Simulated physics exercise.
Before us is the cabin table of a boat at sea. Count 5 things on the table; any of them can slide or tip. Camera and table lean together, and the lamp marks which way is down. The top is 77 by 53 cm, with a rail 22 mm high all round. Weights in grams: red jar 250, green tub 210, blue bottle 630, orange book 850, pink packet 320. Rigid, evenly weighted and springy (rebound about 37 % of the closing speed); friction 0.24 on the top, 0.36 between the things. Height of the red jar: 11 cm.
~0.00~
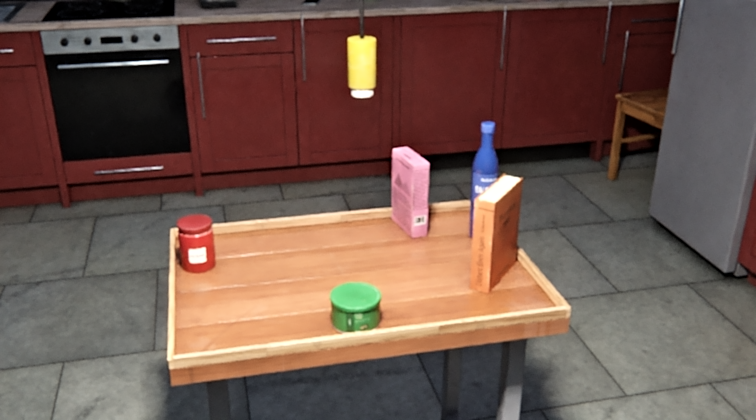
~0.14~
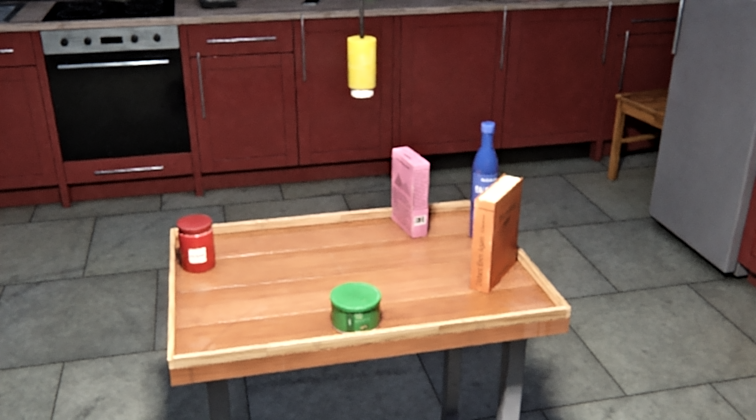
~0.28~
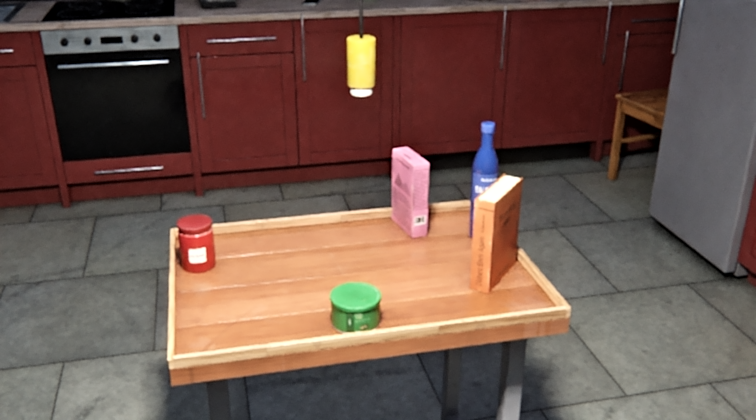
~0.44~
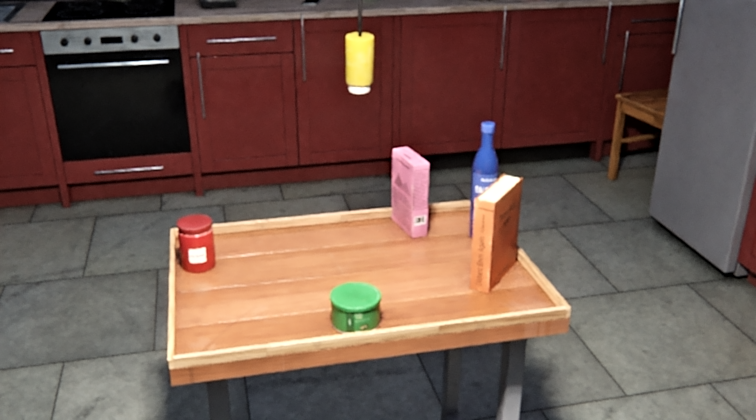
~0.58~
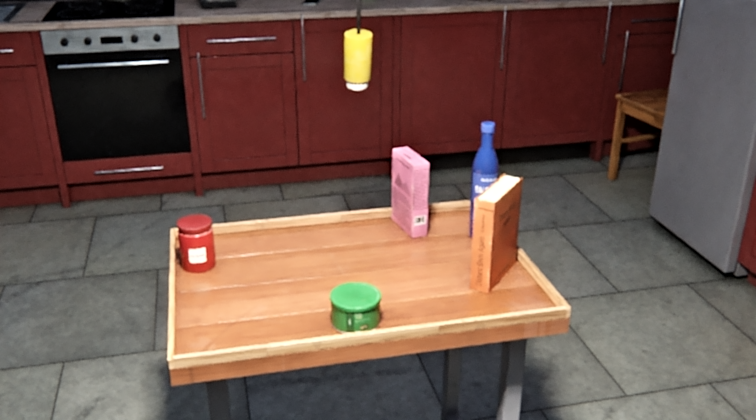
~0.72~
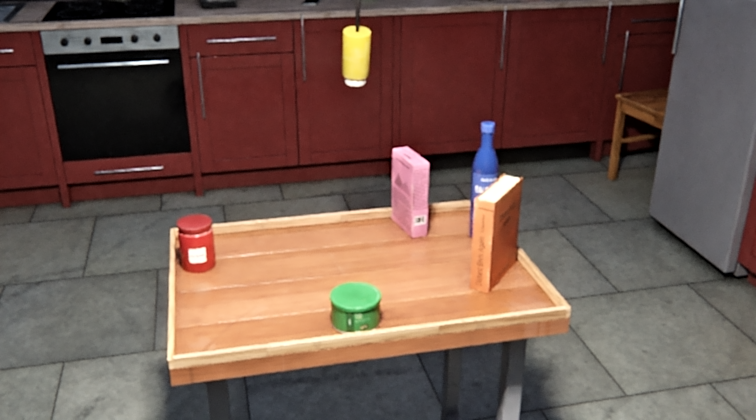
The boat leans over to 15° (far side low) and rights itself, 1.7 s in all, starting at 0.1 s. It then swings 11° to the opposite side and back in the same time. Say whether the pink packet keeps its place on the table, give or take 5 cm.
The pink packet keeps its place.
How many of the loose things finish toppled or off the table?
In all, 1.
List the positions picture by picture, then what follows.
The first picture shows boat level; pink packet (410, 192); red jar (197, 244).
The second picture shows boat level; orange book (496, 233).
The third picture shows boat heeled 2°, far side down; red jar (197, 244); green tub (356, 309).
The fourth picture shows boat heeled 5°, far side down; orange book (496, 232).
The fifth picture shows boat heeled 9°, far side down; red jar (197, 244); green tub (356, 309).
The sixth picture shows boat heeled 12°, far side down; pink packet (409, 192).
After 1.92 s, boat level; blue bottle now off the table; orange book moved 2 cm; red jar moved 2 cm.
After 2.32 s, boat heeled 8°, near side down; orange book moved 2 cm; red jar moved 2 cm; green tub moved 2 cm.
In the end (4.0 s), off the table, blue bottle; the other 4 under 5 cm from the start. At the end, from the last picture's camera, pink packet near (409, 192).
